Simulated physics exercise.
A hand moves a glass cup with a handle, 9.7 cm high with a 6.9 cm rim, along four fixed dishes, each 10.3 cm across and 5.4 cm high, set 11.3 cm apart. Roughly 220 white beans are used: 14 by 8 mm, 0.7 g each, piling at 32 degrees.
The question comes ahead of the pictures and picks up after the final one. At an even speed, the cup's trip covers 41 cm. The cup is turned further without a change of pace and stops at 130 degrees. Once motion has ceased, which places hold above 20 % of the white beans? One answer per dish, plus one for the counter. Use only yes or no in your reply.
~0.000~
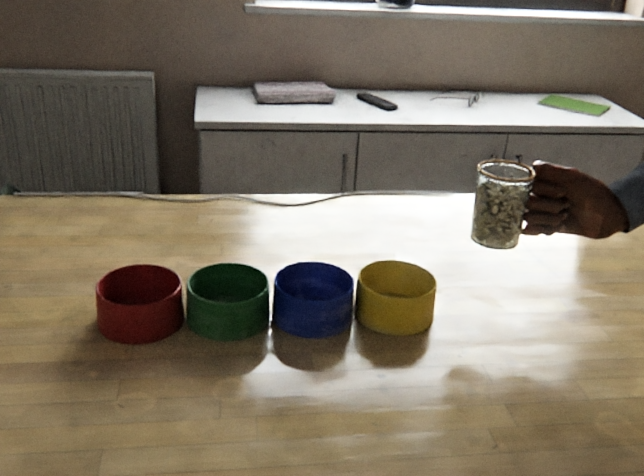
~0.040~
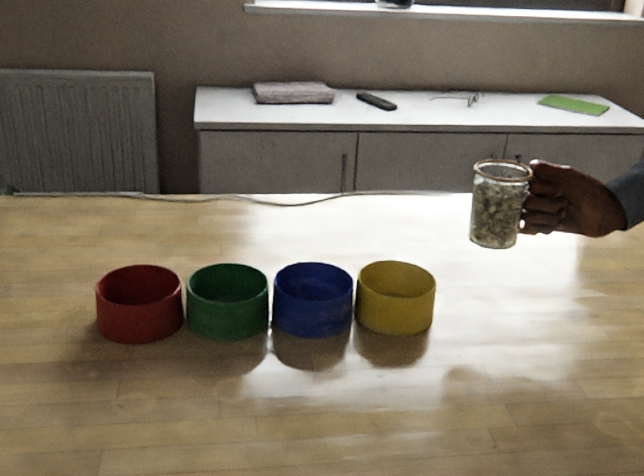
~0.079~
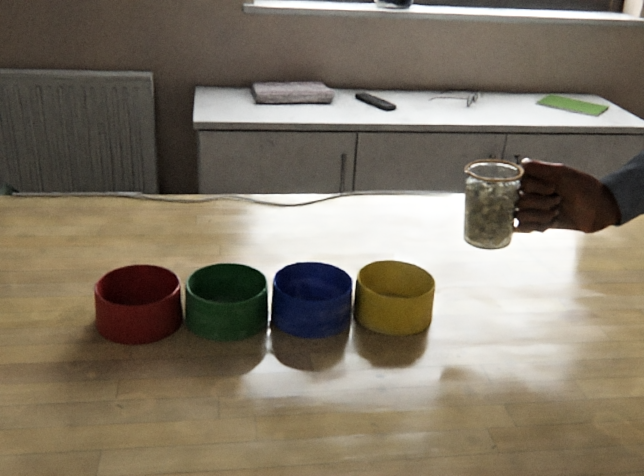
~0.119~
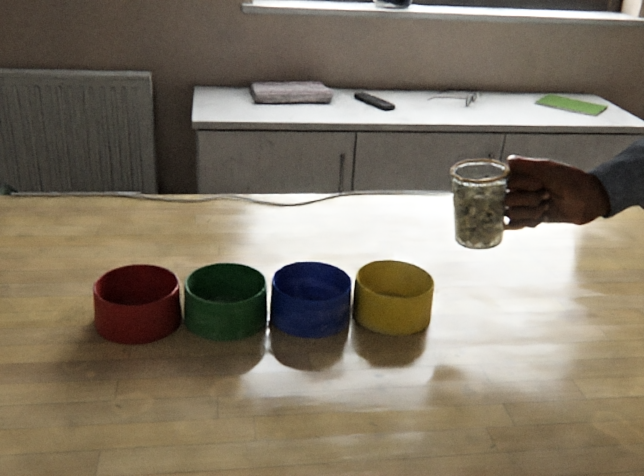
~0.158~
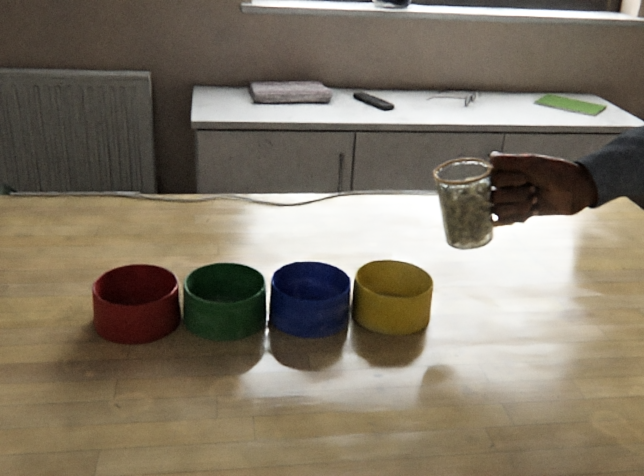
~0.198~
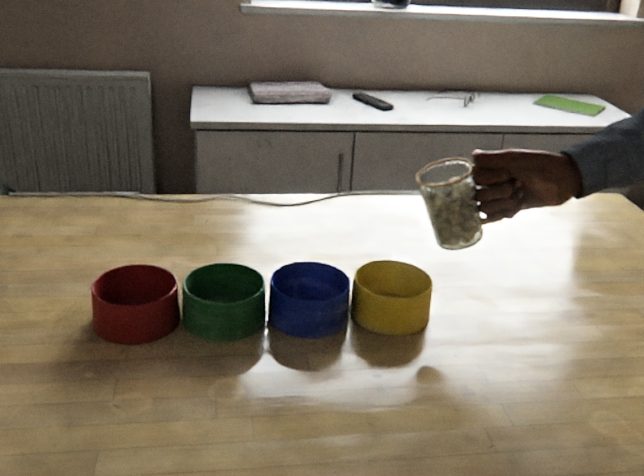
Red: Yes; blue: No; green: No; yellow: No; counter: No.
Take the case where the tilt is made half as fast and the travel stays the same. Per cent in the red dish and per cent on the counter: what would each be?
In that case red 100, counter 0.
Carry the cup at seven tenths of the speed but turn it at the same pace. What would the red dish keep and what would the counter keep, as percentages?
Red: 0; counter: 10.
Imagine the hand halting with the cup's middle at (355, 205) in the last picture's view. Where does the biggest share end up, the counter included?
Blue.
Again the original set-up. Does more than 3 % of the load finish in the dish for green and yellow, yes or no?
For the green dish, yes, it does; for the yellow dish, no, it doesn't.
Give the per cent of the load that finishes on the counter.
5 per cent.
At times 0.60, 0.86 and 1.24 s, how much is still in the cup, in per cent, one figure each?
Roughly 100, then 80, then 0.
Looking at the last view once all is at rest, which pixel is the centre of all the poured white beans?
My guess is close to (132, 308).
Then, at 0.60 s, tilt 80 degrees; cup holds 100 %.
After 0.86 s, tilt 118 degrees; cup holds 80 %, green 10 %.
After 1.24 s, tilt 130 degrees; cup holds 0 %, red 90 %, green 5 %.
In the end, at 1.9 s, red 90 %, blue 0 %, green 5 %, yellow 0 %, counter 5 %.
